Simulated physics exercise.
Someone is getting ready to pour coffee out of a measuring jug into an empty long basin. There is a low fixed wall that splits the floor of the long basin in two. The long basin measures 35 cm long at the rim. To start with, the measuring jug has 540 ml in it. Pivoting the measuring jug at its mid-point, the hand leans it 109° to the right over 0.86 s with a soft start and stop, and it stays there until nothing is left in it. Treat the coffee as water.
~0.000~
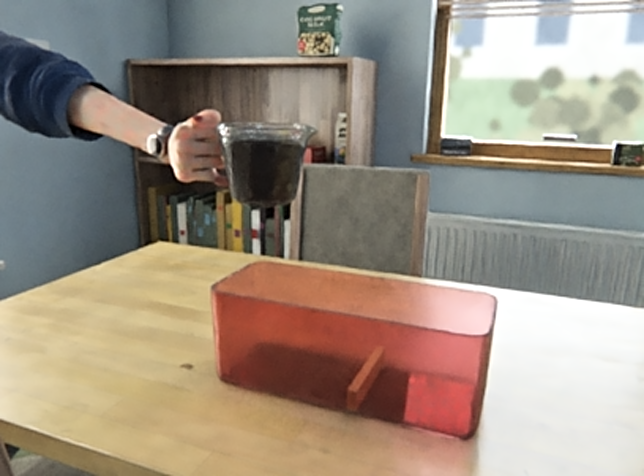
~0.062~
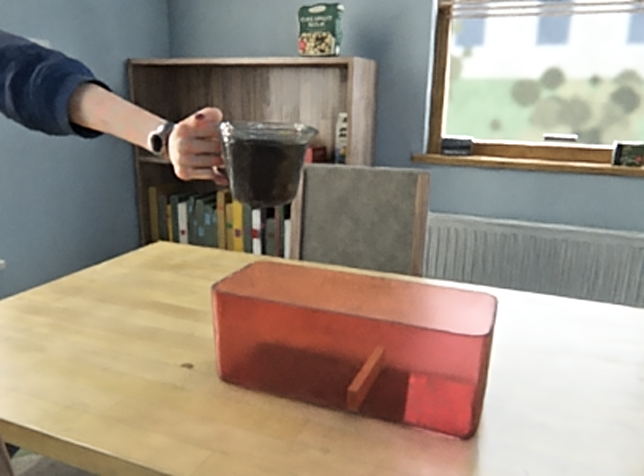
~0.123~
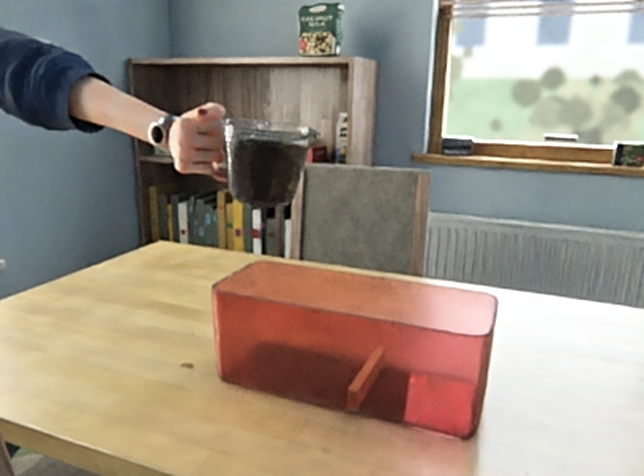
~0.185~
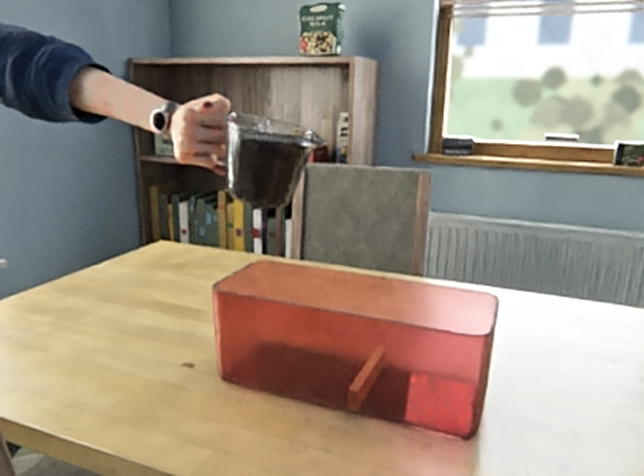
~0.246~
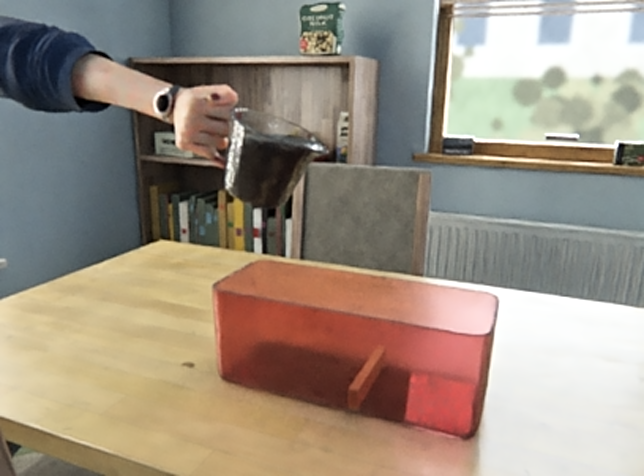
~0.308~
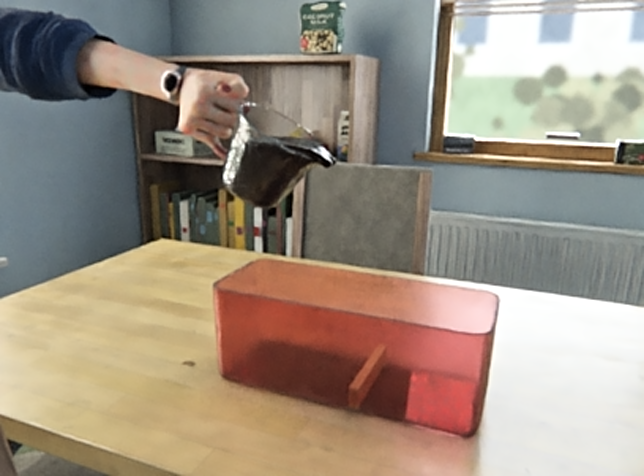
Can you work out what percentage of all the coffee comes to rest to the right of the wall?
I would put it at 33 per cent.
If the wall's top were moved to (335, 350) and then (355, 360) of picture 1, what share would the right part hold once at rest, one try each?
Around 85 and 55 percent, in that order.
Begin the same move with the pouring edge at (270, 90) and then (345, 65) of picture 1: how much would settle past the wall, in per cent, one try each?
Near 20 in a hundred on the first go and near 70 in a hundred on the second.
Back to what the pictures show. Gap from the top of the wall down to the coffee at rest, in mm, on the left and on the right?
Near 14 mm for the left and near 18 mm for the right.
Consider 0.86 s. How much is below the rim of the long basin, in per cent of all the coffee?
Roughly 90 percent of it.
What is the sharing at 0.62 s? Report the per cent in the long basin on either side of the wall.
Left roughly 14, right roughly 16.
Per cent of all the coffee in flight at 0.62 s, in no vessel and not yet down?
I'd say close to 32 per cent.
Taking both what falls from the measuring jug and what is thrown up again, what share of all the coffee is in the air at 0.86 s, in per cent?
Near 7 percent.
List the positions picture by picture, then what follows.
The first picture shows tilt 0°; pouring edge (316, 130); surface from (230, 136) to (305, 140); the long basin's rim runs from (234, 275) to (494, 316); the wall's top is at (368, 367).
The second picture shows tilt 1°; pouring edge (318, 131); surface from (231, 135) to (306, 140).
The third picture shows tilt 5°; pouring edge (320, 135); surface from (233, 133) to (308, 141).
The fourth picture shows tilt 12°; pouring edge (324, 143); surface from (237, 136) to (313, 143).
The fifth picture shows tilt 21°; pouring edge (326, 153); surface from (239, 137) to (322, 147).
The sixth picture shows tilt 31°; pouring edge (328, 164); surface from (240, 141) to (322, 154); 3 per cent is over the edge.
Then, 0.62 s in, the tilt is 90° and 38 per cent is still to pour, 14 is left of the wall and 16 right of it.
Then, 0.86 s in, the tilt is 109° and 3 per cent is still to pour, 63 is left of the wall and 28 right of it.
Then, 1.10 s in, the tilt is 109° and 0 per cent is still to pour, 66 is left of the wall and 31 right of it.
Then, 1.36 s in, the tilt is 109° and 0 per cent is still to pour, 65 is left of the wall and 32 right of it.
Finally, 65 per cent lies left of the wall, 33 right of it and 3 outside.
